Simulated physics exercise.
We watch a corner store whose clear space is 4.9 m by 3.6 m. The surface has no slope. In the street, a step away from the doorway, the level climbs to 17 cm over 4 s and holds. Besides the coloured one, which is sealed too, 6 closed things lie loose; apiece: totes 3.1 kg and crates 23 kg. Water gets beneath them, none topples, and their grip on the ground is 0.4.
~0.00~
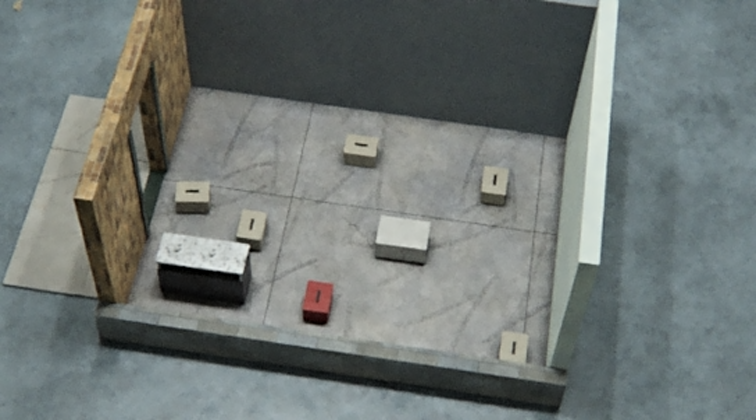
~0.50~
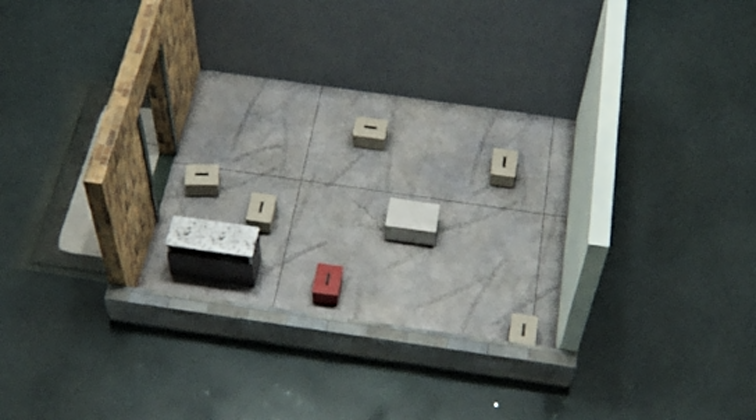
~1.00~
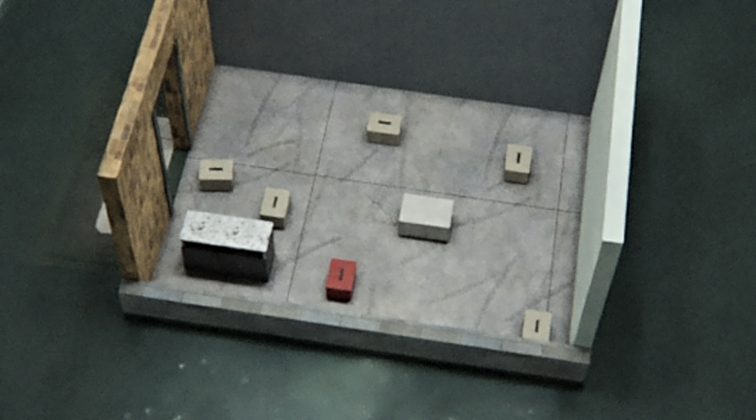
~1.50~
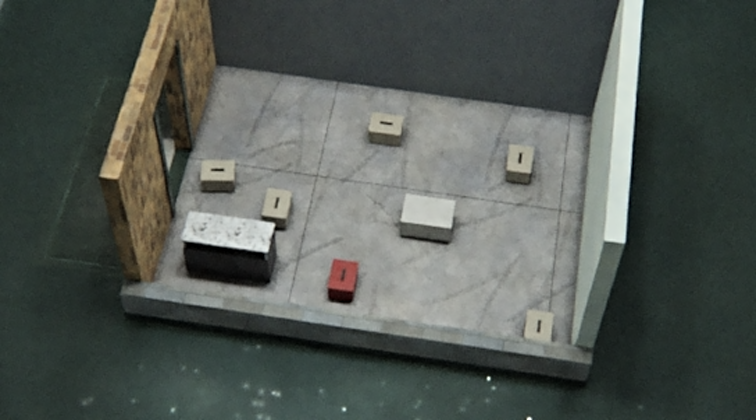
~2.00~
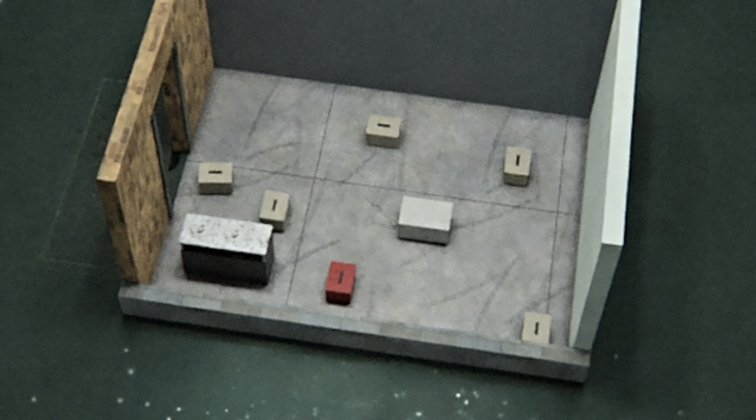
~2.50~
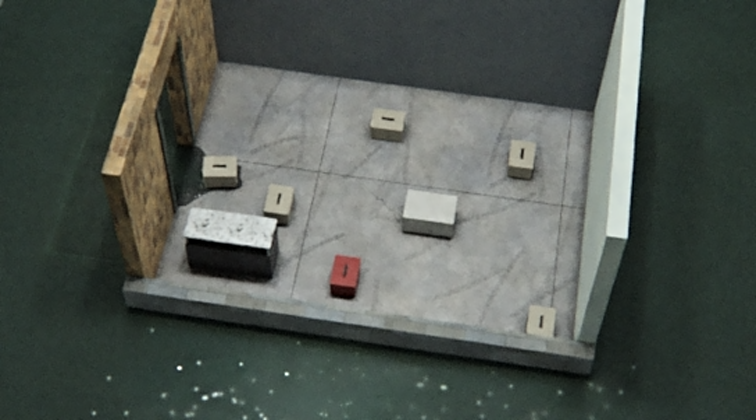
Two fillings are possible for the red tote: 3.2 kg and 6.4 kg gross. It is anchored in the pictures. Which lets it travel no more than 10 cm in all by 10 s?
For it, only the higher weight holds it.
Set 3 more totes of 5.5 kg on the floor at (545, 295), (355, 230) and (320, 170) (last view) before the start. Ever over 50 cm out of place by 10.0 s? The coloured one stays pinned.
In that order: Short of it, more, over.
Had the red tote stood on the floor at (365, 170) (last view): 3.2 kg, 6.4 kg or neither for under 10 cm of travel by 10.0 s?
Neither is enough.
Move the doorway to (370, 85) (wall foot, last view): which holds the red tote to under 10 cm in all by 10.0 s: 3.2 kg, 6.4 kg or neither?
In that case neither weight holds it.
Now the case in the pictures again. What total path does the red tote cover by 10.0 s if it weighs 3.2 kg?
Some 200 cm in all.
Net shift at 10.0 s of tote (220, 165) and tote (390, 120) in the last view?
In turn: 350 cm, 250 cm.
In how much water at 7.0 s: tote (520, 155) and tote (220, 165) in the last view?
About 1 and 2 cm.
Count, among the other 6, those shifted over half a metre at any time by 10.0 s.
I count 4.
After 3.5 s the red tote would be 0 cm from its start with 3.2 kg and 0 cm from its start with 6.4 kg; 0 cm of water round it then.
After 4.5 s the red tote would be 0 cm from its start with 3.2 kg and 0 cm from its start with 6.4 kg; 0 cm of water round it then.
After 7.0 s the red tote would be 72 cm from its start with 3.2 kg and 0 cm from its start with 6.4 kg; 2 cm of water round it then.
After 10.0 s the red tote would be 183 cm from its start with 3.2 kg and 0 cm from its start with 6.4 kg; 3 cm of water round it then.
